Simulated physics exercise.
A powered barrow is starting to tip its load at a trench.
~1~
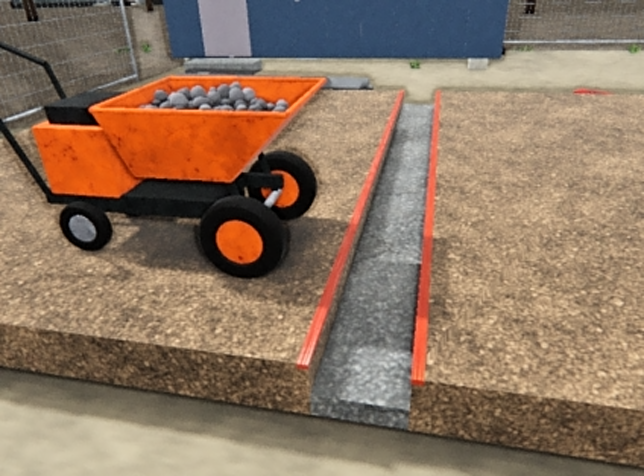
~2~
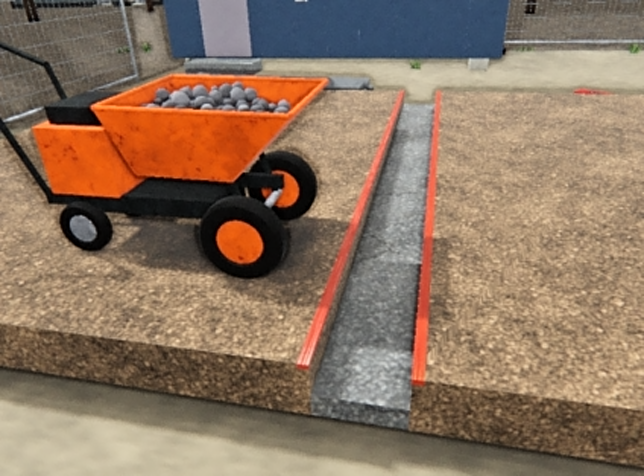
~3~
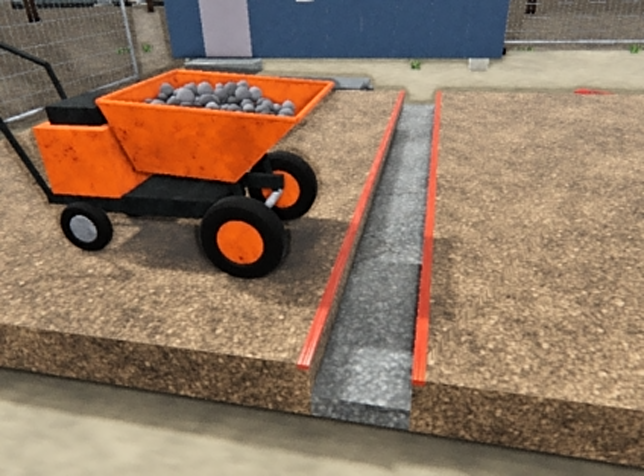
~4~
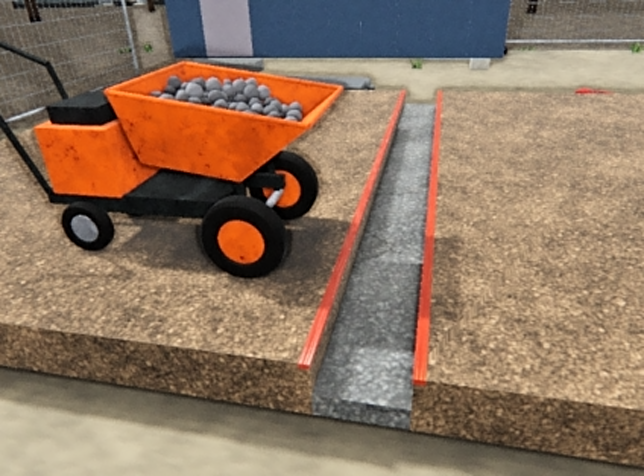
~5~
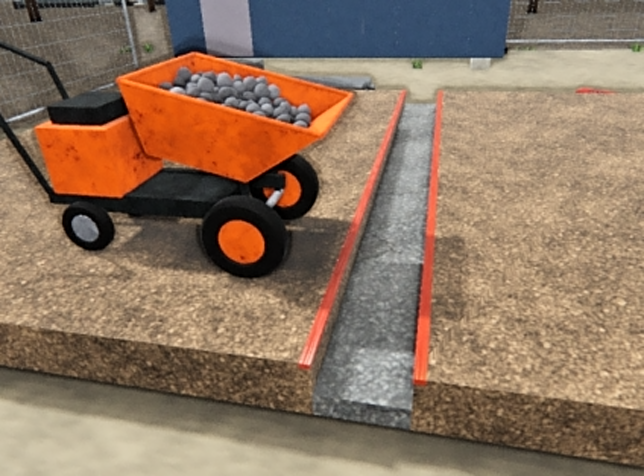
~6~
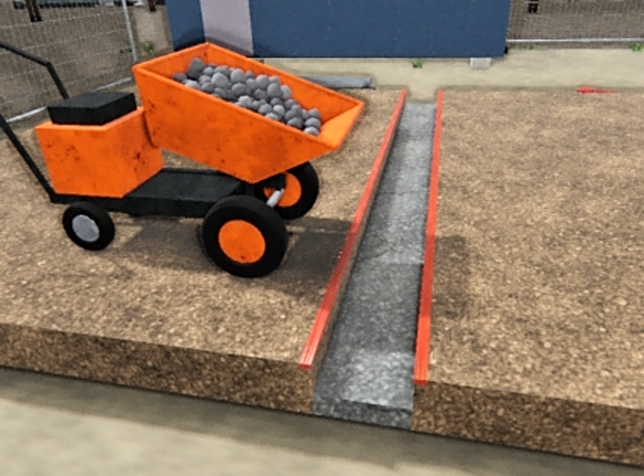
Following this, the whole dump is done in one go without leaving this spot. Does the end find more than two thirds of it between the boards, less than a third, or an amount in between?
The load will go in at a third to two thirds.
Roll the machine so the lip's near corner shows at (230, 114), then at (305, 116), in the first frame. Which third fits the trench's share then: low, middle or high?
At spot one the answer is beyond two thirds, and at spot two it is below one third.
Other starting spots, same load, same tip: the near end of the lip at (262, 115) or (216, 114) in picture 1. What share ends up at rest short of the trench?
Trial 1 around 0 %, trial 2 around 0 %.
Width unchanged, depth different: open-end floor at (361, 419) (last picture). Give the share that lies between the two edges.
The share comes to around 80 percent.
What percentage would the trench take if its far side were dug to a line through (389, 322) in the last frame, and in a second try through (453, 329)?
You'd get 0 in a hundred the first time and 70 in a hundred the second.
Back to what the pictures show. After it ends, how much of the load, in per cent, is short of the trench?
I'd estimate about 0 per cent of the load.
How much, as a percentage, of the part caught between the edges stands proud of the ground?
Estimate: Close to 10 in a hundred.
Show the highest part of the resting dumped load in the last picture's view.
Approximate top: (432, 251).
Soon after the last picture, skip tipped steeply; all in the skip.
A little later, skip tipped right over; about half in the skip; about a third in or heaped over the trench; a small part beyond it; a stray few falling.
Later still, skip tipped right over; about a quarter in the skip; about half in or heaped over the trench; about a quarter beyond it.
At rest, skip tipped right over; about a quarter in the skip; about half in or heaped over the trench; about a quarter beyond it.
